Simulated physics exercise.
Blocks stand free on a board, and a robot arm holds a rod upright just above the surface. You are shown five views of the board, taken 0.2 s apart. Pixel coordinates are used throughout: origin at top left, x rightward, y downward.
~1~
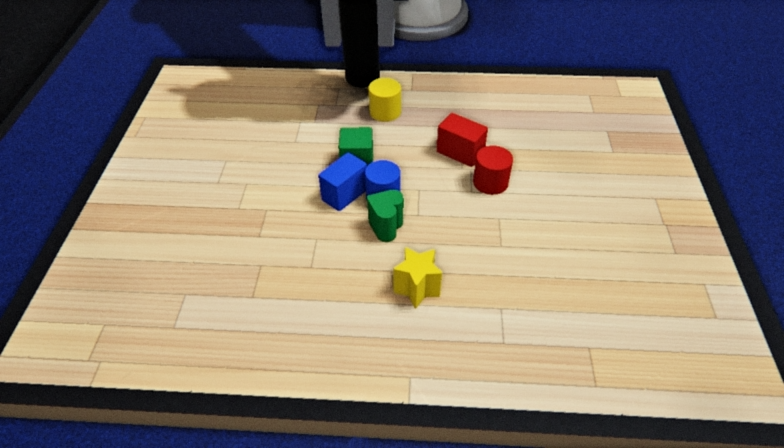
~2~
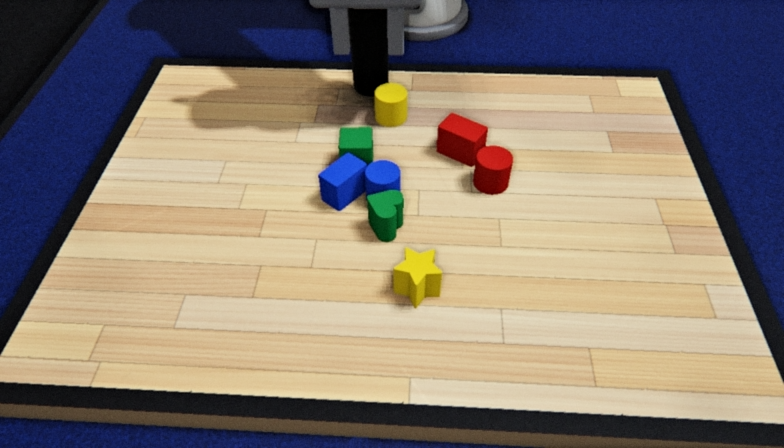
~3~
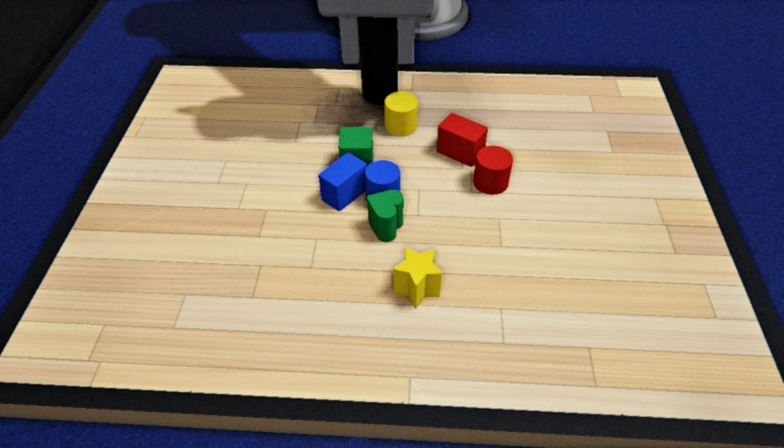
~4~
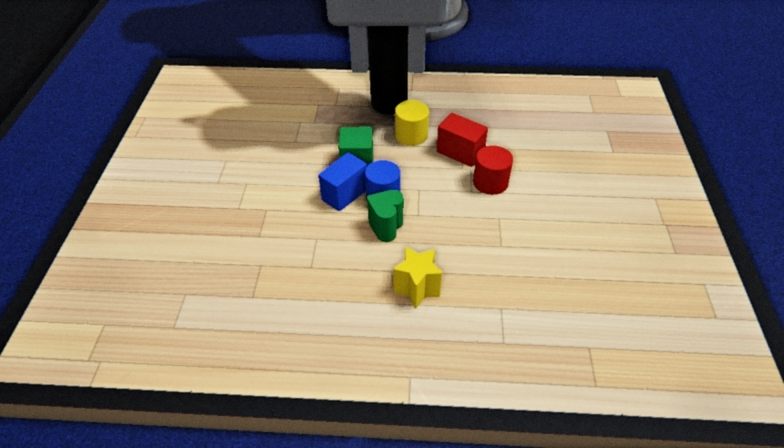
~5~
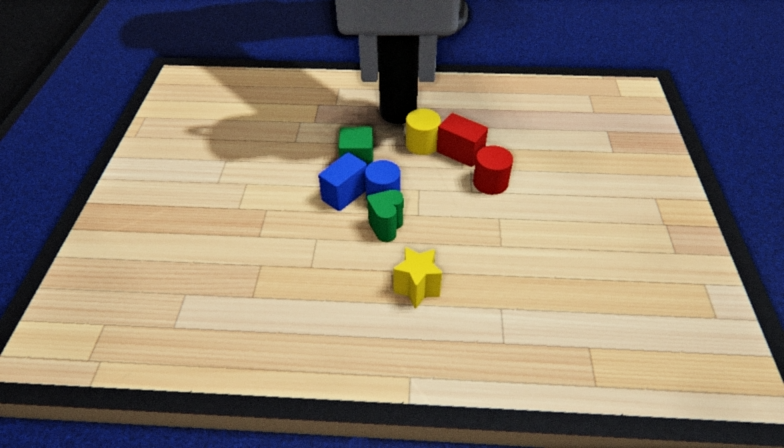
We see a robot arm's dark rod push a yellow cylinder gradually toward the lower right across a wooden board, bringing it beside a red block, while the other red, blue, green and yellow pieces stay still.
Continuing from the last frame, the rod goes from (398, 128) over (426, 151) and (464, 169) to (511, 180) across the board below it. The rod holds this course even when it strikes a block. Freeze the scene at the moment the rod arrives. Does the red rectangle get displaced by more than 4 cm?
That would be a yes.
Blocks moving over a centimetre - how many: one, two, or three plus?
A group of three or more is moved.
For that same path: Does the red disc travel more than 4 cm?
Final answer: Yes.
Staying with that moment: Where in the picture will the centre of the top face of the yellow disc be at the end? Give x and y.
Put as a pixel place, it's (481, 175).
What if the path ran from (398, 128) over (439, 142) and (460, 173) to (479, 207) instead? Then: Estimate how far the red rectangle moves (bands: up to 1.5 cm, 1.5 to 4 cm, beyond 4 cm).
Of the three bands, it's over 4 cm.
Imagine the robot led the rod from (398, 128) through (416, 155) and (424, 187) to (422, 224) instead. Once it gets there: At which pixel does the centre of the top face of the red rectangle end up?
Put as a pixel place, it's (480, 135).
On the path given first. One third of the way, rod (427, 138); yellow disc (447, 147); red rectangle (482, 135), turned 55° anticlockwise.
Two thirds of the way, rod (466, 156); yellow disc (470, 170); red rectangle (510, 137), turned 95° anticlockwise; red disc (518, 167).
At the end, rod (513, 166); green square piece not moved; yellow disc (481, 175); red rectangle (539, 138), turned 170° anticlockwise; red disc (541, 178).
